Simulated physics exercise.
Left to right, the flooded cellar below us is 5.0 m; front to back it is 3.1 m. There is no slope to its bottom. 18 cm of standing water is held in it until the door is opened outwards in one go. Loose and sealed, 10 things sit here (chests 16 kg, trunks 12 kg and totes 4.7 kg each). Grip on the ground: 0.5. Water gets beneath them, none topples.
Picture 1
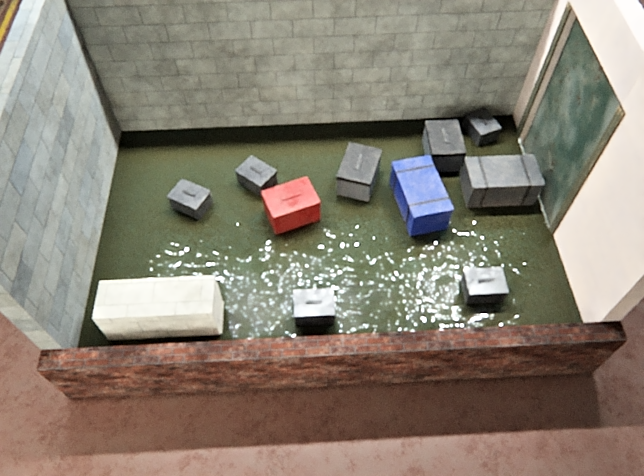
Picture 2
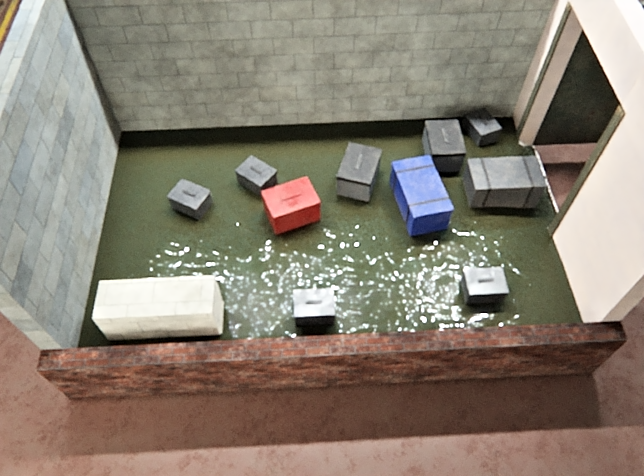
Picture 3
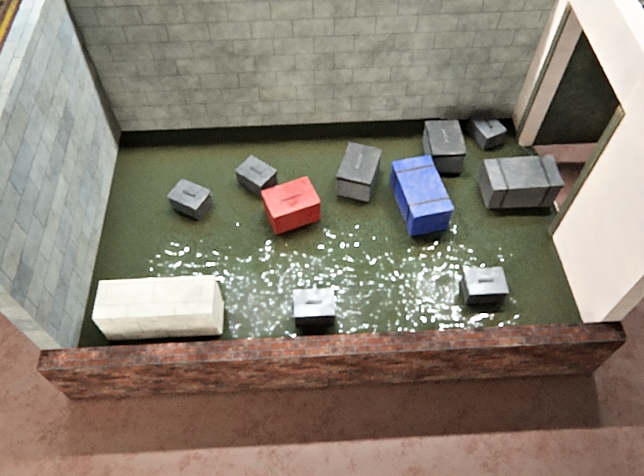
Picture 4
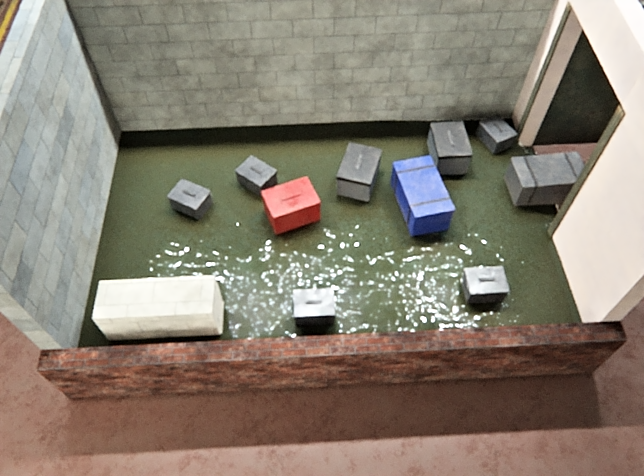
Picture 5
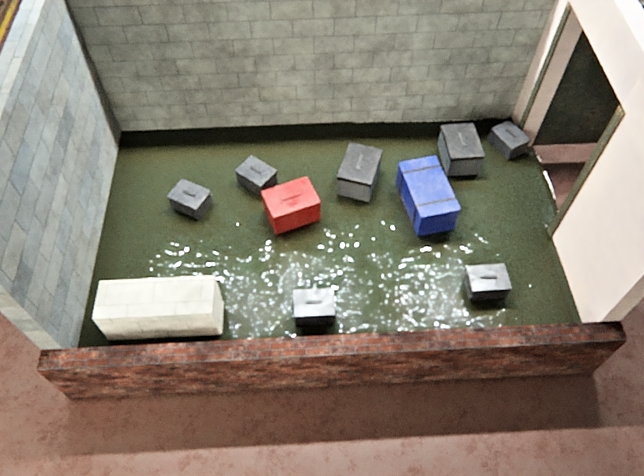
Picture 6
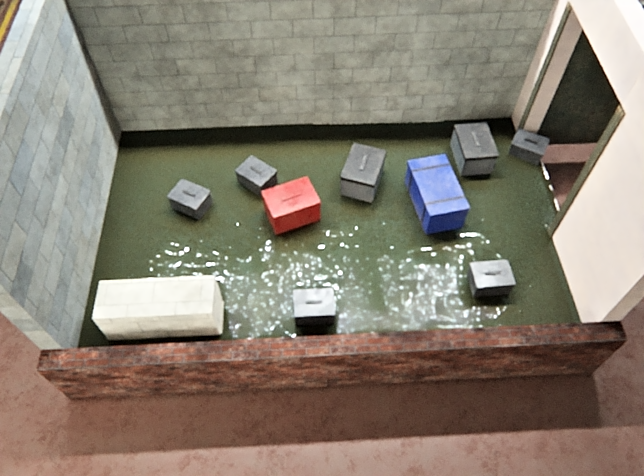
Flooded cellar with floating trunks and boxes, a green door vanishing at right, a grey trunk drifting out, others shifting right.
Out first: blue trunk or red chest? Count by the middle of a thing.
The blue one.
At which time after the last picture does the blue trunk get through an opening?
Somewhere near 3.0 s.
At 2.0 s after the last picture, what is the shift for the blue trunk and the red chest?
Roughly 100 and 30 cm by then.
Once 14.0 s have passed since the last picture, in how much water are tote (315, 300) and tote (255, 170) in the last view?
First about 9 cm, second about 9 cm.
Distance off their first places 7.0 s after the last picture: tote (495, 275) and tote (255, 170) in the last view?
In that order: Gone out, 120 cm.
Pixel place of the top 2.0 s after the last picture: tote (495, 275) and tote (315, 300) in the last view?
Around (521, 249) and (344, 300).
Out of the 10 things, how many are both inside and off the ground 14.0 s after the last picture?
Total: 3.
Then, 2.0 s after the last picture the blue trunk is near (495, 167), 0.9 m from its start, afloat; the red chest is near (321, 193), 0.3 m from its start, afloat; 3 of 10 are out; 7 afloat.
Then, 7.0 s after the last picture the blue trunk has gone out (3.2 s after the last picture); the red chest is near (416, 189), 1.4 m from its start, afloat; 6 of 10 are out; 4 afloat.
Then, 14.0 s after the last picture the blue trunk has gone out (3.2 s after the last picture); the red chest has gone out (12.8 s after the last picture); 7 of 10 are out; 3 afloat.
Then, 18.0 s after the last picture the blue trunk has gone out (3.2 s after the last picture); the red chest has gone out (12.8 s after the last picture); 8 of 10 are out; 2 afloat.
